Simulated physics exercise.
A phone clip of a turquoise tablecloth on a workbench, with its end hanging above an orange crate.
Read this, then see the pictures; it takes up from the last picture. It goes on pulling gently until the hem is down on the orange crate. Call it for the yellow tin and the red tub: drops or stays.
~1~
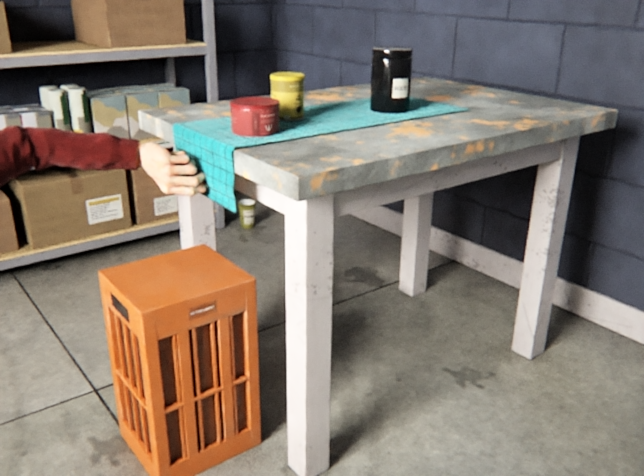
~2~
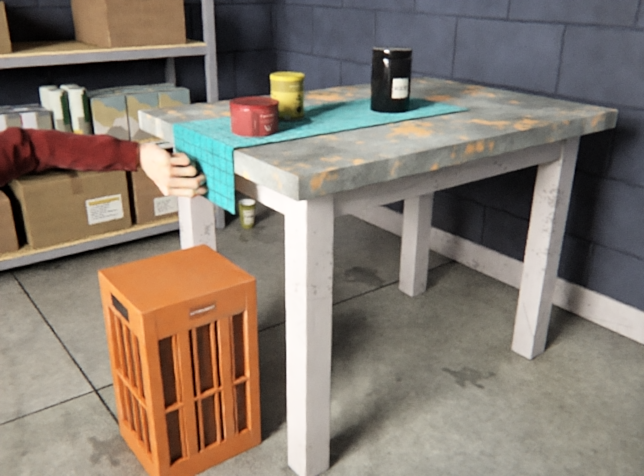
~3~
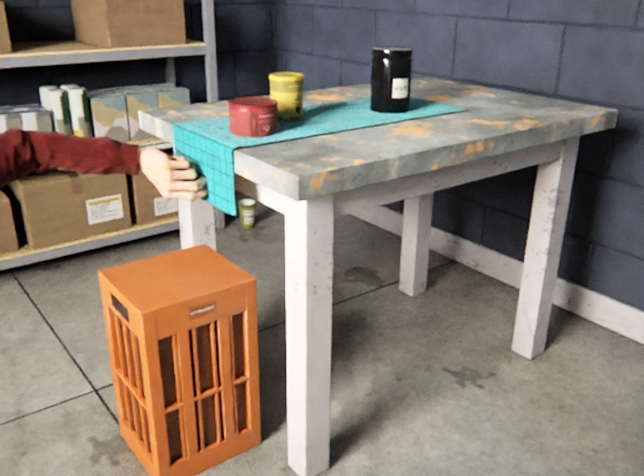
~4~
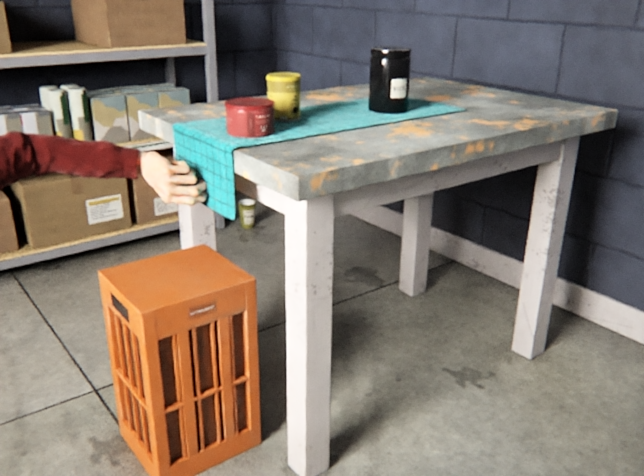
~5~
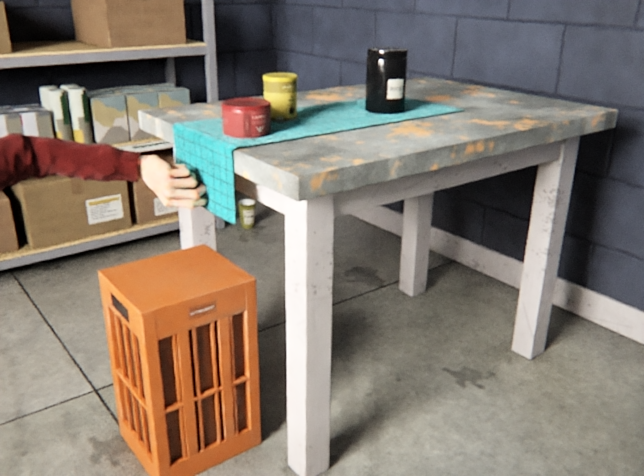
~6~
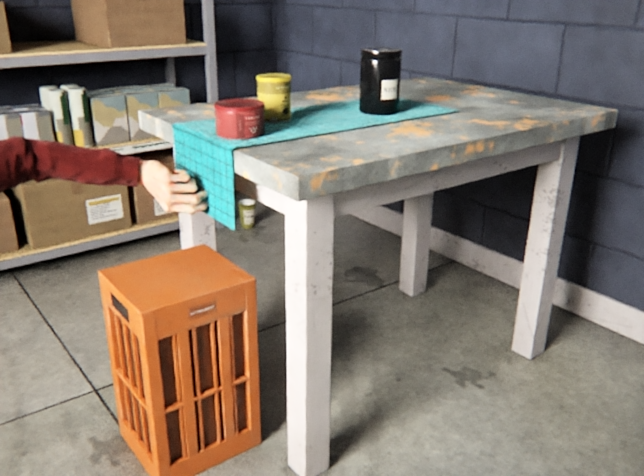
Calls: Yellow tin: Stays; red tub: Drops.
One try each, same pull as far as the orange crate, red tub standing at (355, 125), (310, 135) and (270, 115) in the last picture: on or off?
In the first try it never leaves the top, in the second it never leaves the top, and in the third it ends up off the top.
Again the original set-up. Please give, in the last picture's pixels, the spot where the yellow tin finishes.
Around (224, 104).
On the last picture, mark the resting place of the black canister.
Its centre ends up at (338, 86).
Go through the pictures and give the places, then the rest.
In the first picture, tablecloth end (236, 213); yellow tin (287, 75); red tub (255, 101); black canister (393, 48); top of the crate (167, 291).
In the second picture, tablecloth end (235, 214), far hem (470, 110); red tub (254, 101); red tub stands on the cloth.
In the third picture, tablecloth end (237, 216); yellow tin (286, 75).
In the fourth picture, tablecloth end (235, 220), far hem (467, 110); red tub (250, 102).
In the fifth picture, tablecloth end (236, 223); yellow tin (280, 75).
In the sixth picture, tablecloth end (235, 231), far hem (461, 111); yellow tin (274, 76); red tub (240, 103); top of the crate (167, 291).
Then, 0.24 s past the final frame, hem going down; tin moved a little; tub moved a little.
Then, 0.52 s past the final frame, hem on the crate; tin carried along near (236, 103); tub over the edge.
When it is over, hem on the crate; tin carried along near (224, 104); tub over the edge. The yellow tin remains up there and the red tub is carried off the end.
